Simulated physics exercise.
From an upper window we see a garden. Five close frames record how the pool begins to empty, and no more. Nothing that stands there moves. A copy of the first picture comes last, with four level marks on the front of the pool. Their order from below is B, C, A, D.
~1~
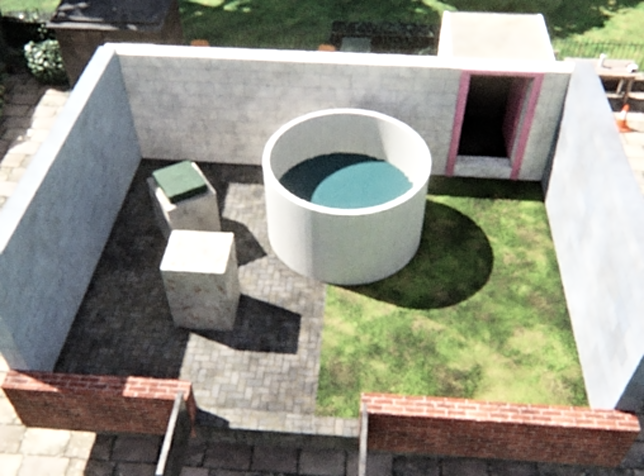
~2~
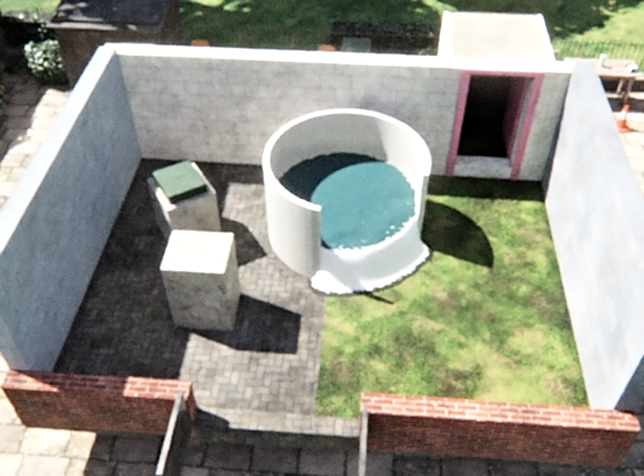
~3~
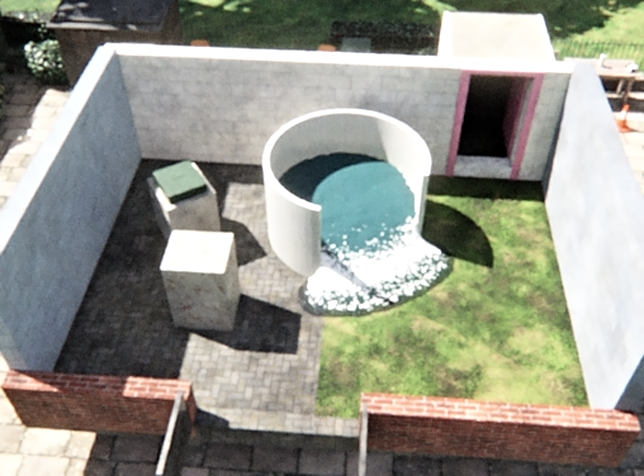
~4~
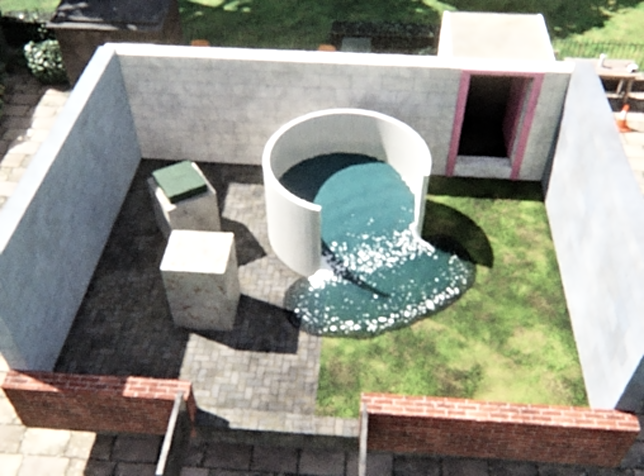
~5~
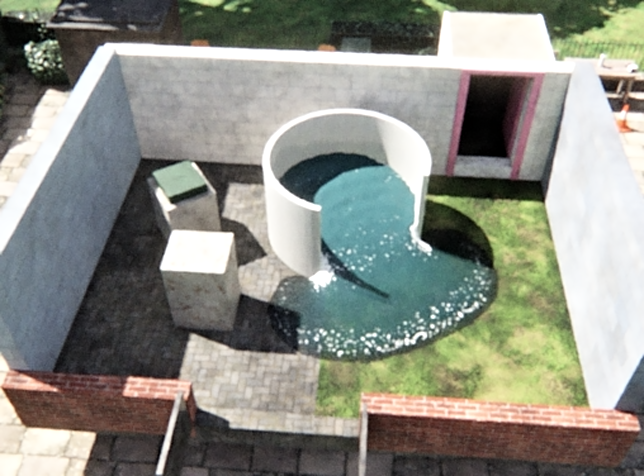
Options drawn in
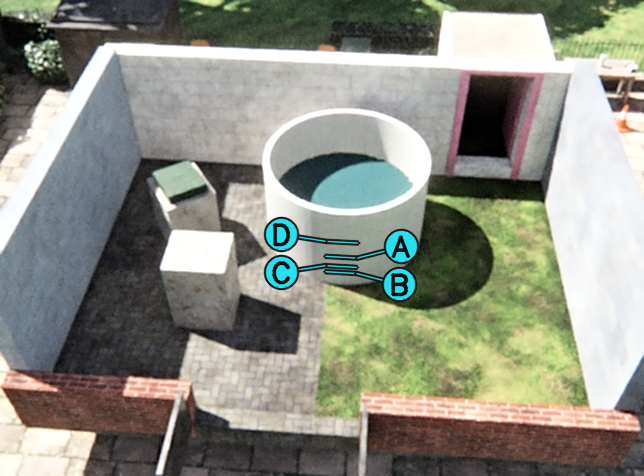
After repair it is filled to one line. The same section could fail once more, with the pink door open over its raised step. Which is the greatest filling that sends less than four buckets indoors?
D will do.
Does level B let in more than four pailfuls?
No, that is safe.
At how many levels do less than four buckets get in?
All of them.
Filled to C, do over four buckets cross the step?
No, not at all.
On the marked copy, A at (341, 257); B at (340, 272); C at (341, 266); D at (341, 242); from the bottom up B, C, A, D.
With A, nothing gets over.
With B, nothing gets over.
With C, nothing gets over.
With D, a splash gets over, under a bucket.
